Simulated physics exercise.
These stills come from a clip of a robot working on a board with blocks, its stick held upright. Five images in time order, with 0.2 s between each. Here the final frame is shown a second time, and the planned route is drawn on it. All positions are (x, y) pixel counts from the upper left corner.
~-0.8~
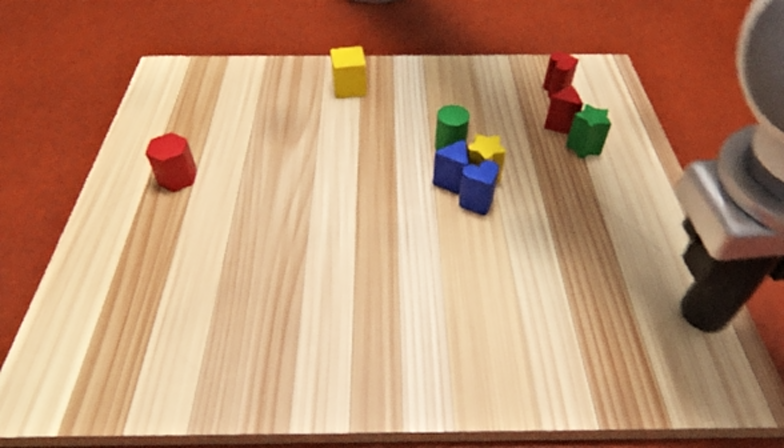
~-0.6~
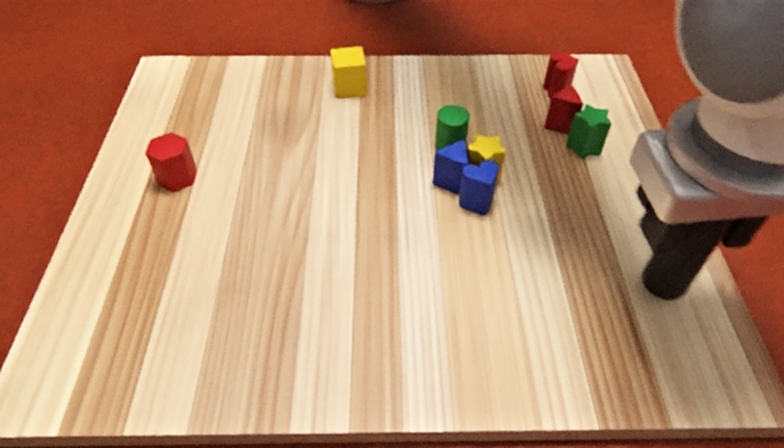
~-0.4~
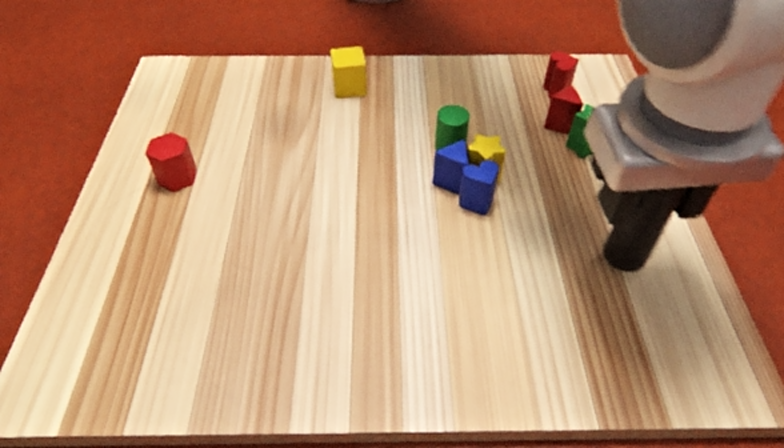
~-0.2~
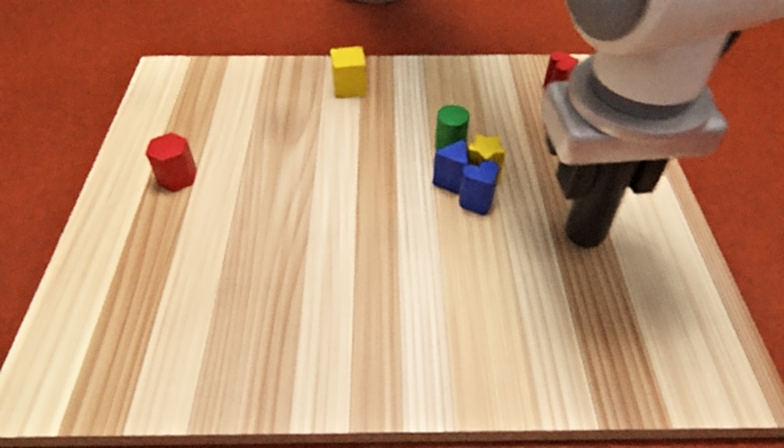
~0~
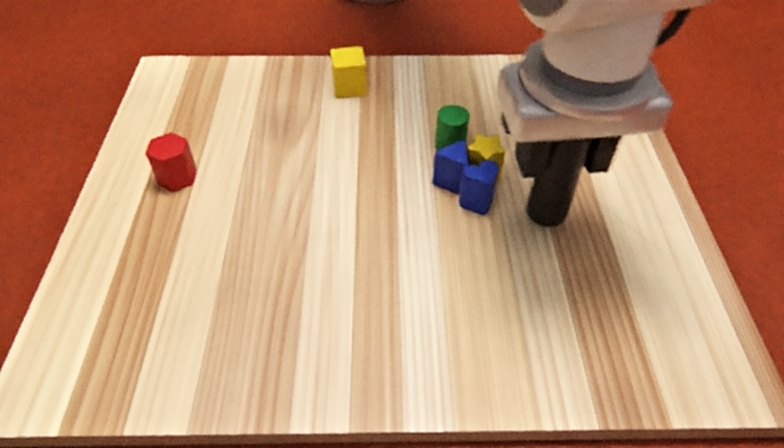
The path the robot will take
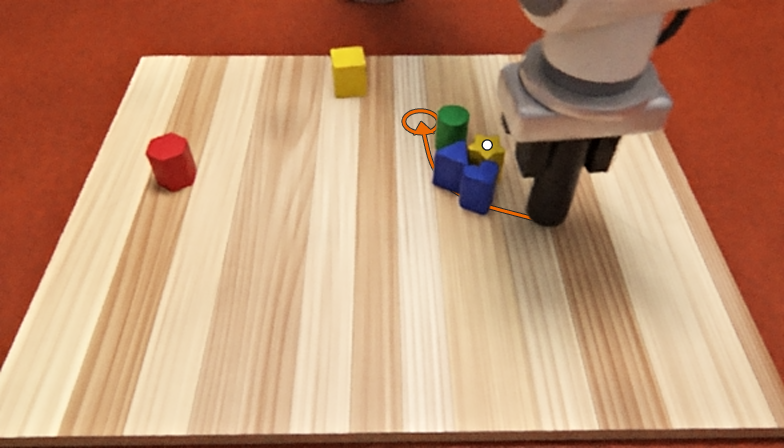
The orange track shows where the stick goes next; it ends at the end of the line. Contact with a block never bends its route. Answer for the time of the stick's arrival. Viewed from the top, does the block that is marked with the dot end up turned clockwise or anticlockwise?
Overhead view: Clockwise.
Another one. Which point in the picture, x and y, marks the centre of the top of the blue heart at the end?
It sits at (412, 155).
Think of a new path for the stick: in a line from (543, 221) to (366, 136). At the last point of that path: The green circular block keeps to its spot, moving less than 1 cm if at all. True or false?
The claim does not hold.
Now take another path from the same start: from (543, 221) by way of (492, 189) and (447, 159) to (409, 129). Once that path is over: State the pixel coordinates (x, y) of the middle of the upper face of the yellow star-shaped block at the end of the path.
So, by the moment the path ends, you'll find the top centre of the yellow star-shaped block at (394, 81).
The line goes from (543, 221) by way of (475, 202) and (432, 164) to (421, 122); the dot is on the yellow star-shaped block.
What follows on the original path. One third of the way, stick (475, 193); blue three-sided block (442, 144), turned 65° clockwise; blue heart (445, 164), turned 15° anticlockwise.
Two thirds of the way, stick (433, 155); blue three-sided block (405, 122), turned 50° clockwise; blue heart (412, 155), turned 50° anticlockwise; yellow star-shaped block (482, 139), turned 40° clockwise.
At the end, stick (422, 114); green circular block (460, 100); blue three-sided block (399, 115); blue heart (412, 155), turned 50° anticlockwise; yellow star-shaped block (482, 139), turned 40° clockwise.
